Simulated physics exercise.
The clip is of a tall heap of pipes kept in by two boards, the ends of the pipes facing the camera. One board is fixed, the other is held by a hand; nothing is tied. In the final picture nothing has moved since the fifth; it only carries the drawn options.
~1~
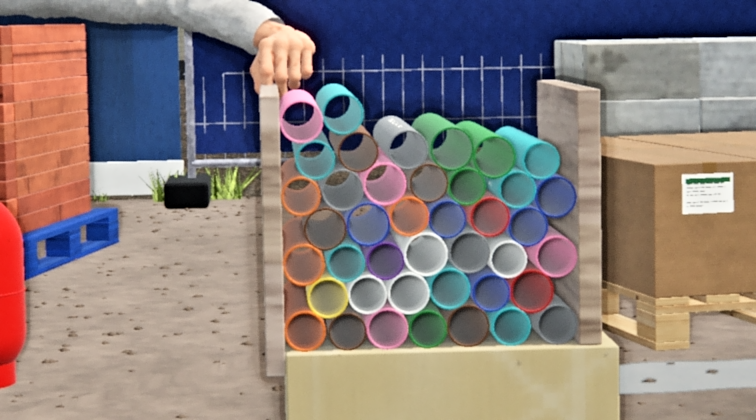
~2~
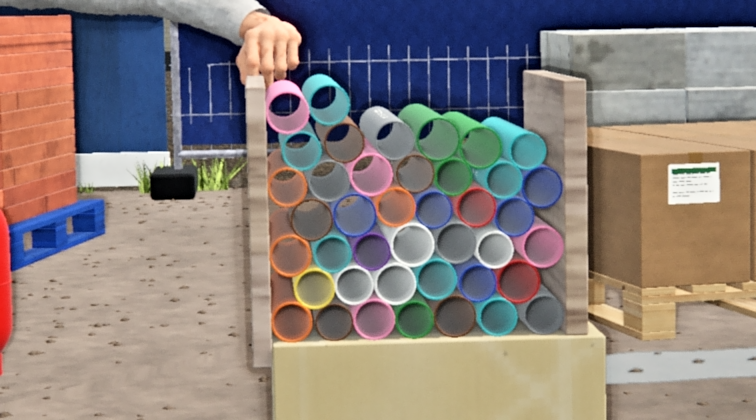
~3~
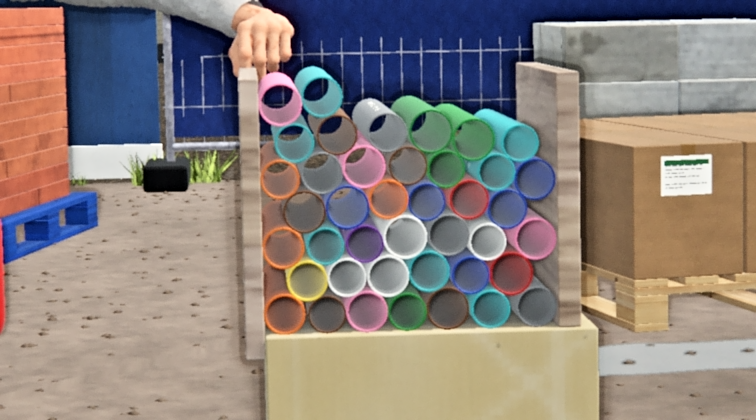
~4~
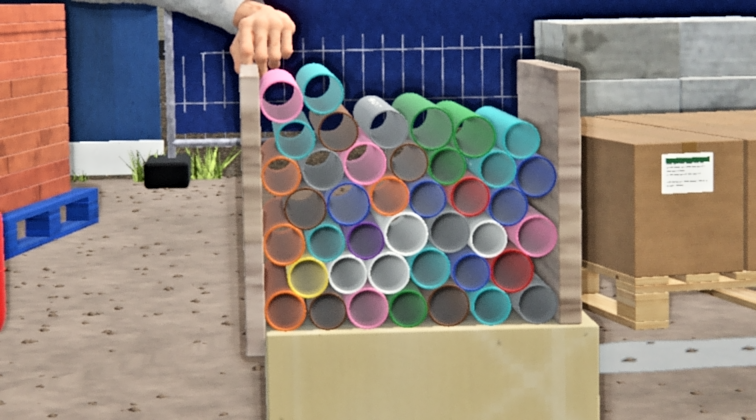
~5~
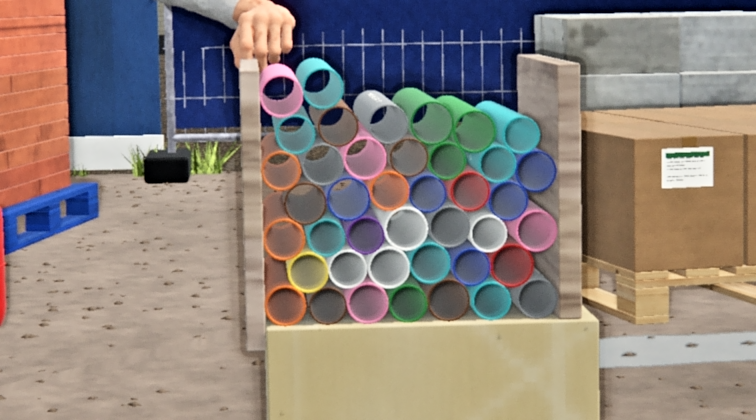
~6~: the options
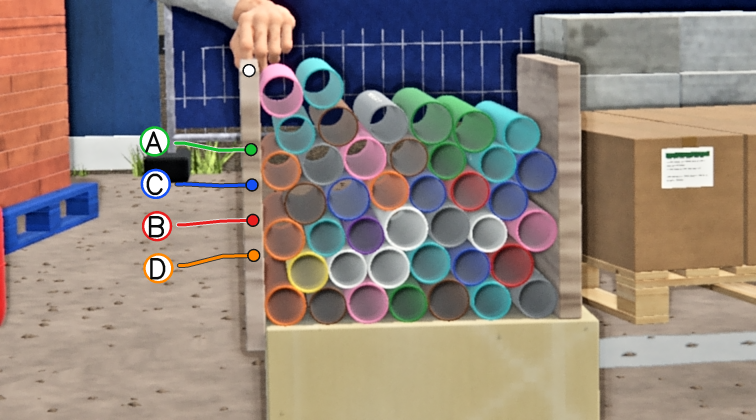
A tall heap of colourful pipes sat stacked between two upright boards, a hand gripping the top of the left one, and nothing moved among them while the view shifted slightly.
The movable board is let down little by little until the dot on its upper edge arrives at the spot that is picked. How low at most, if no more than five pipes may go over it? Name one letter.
At most to D.
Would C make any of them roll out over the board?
At C: Yes.
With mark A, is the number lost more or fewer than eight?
At A, fewer than eight.
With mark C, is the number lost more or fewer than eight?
At C, fewer than eight.
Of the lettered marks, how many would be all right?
Four of them.
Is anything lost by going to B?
Yes.
On the marked copy, A at (251, 149); B at (253, 220); C at (252, 185); D at (254, 256); the white dot at (249, 70).
With D. Early on, top of the board (261, 150).
Further on, top of the board (263, 240).
At the end, top of the board (263, 254), four out over the board.
As for the rest, A one out over the board; B four out over the board; C one out over the board.
